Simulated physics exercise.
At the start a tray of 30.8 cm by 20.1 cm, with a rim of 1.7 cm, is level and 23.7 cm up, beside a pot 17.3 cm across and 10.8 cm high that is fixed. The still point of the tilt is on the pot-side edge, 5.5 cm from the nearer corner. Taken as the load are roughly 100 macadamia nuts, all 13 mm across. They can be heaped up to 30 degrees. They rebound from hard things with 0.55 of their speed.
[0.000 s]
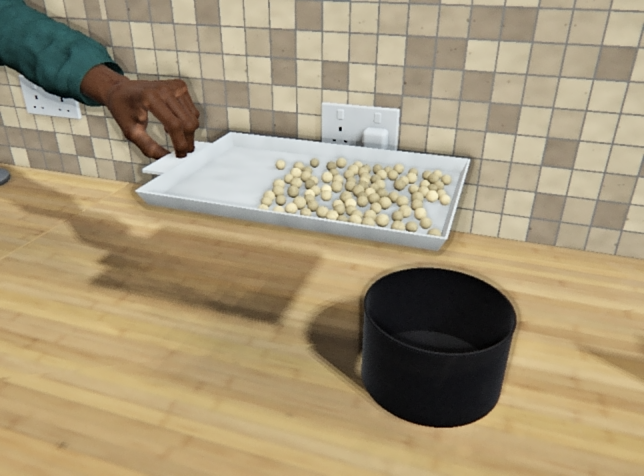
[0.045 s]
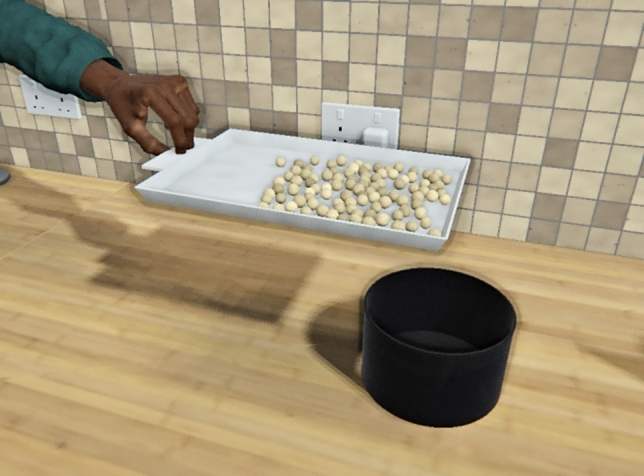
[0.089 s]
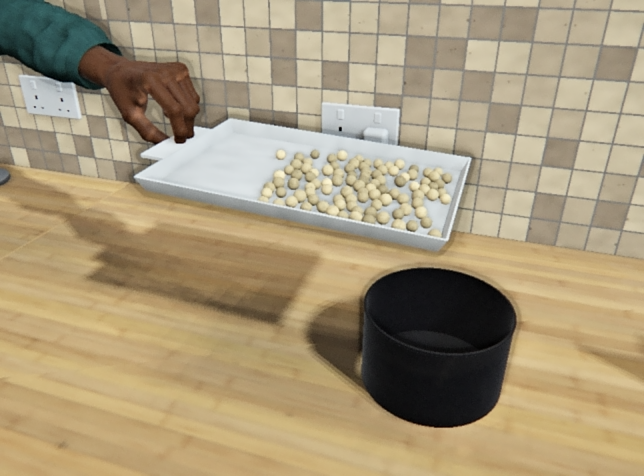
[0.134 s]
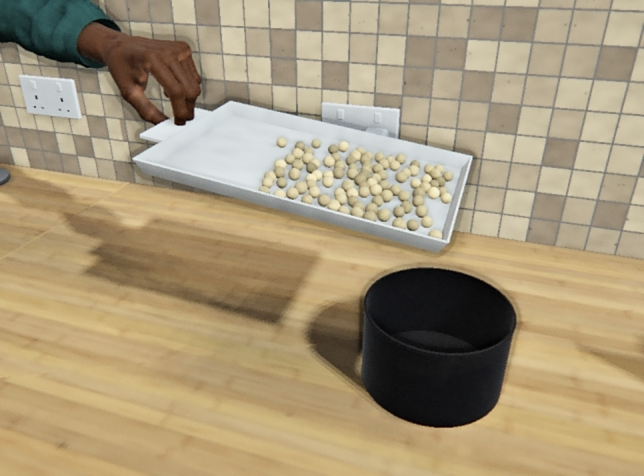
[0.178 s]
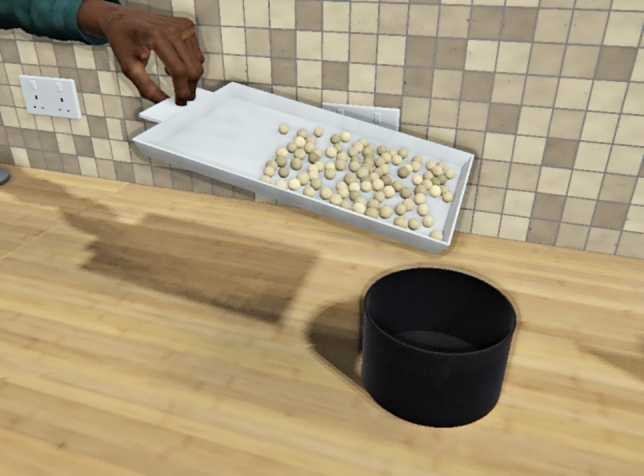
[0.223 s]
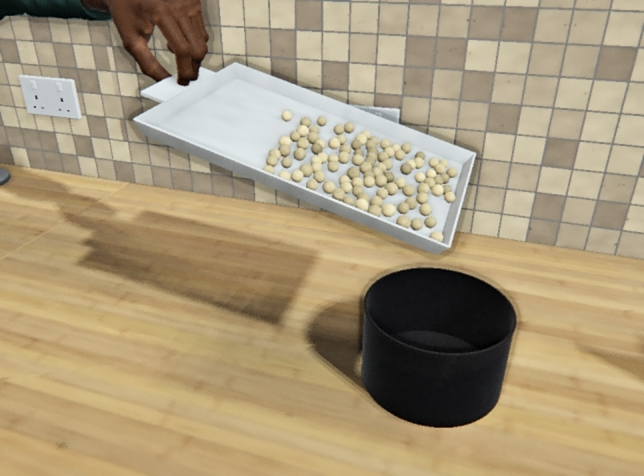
A hand raising the left end of a white tray of round pale nuts, tilting it rightward near a black pot.
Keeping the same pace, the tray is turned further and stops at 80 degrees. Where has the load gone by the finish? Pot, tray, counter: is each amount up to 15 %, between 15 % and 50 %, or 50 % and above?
Pot: Between 15 % and 50 %; tray: Up to 15 %; counter: 50 % and above.
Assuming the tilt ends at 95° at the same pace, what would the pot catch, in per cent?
I'd expect some 45 per cent in the pot.
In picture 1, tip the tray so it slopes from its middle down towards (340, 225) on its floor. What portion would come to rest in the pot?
Estimate: Near 0 per cent.
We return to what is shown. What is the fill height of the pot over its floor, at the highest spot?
About 1.5 cm.
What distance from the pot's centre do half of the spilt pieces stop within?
That comes to near 20 cm.
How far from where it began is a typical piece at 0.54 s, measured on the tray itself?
Displacement on the tray: Roughly 6 cm.
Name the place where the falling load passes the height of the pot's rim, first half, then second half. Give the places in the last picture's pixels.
(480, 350) first, (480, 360) later, roughly.
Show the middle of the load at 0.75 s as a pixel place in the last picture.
Load centre est.: (462, 212) px.
After 0.54 s, tilt 48 degrees; the tray holds 100 %, the pot 0 %.
After 0.75 s, tilt 68 degrees; the tray holds 75 %, the pot 5 %.
After 1.08 s, tilt 80 degrees; the tray holds 5 %, the pot 35 %.
At rest (2.3 s), pot 40 %, tray 0 %, counter 60 %.
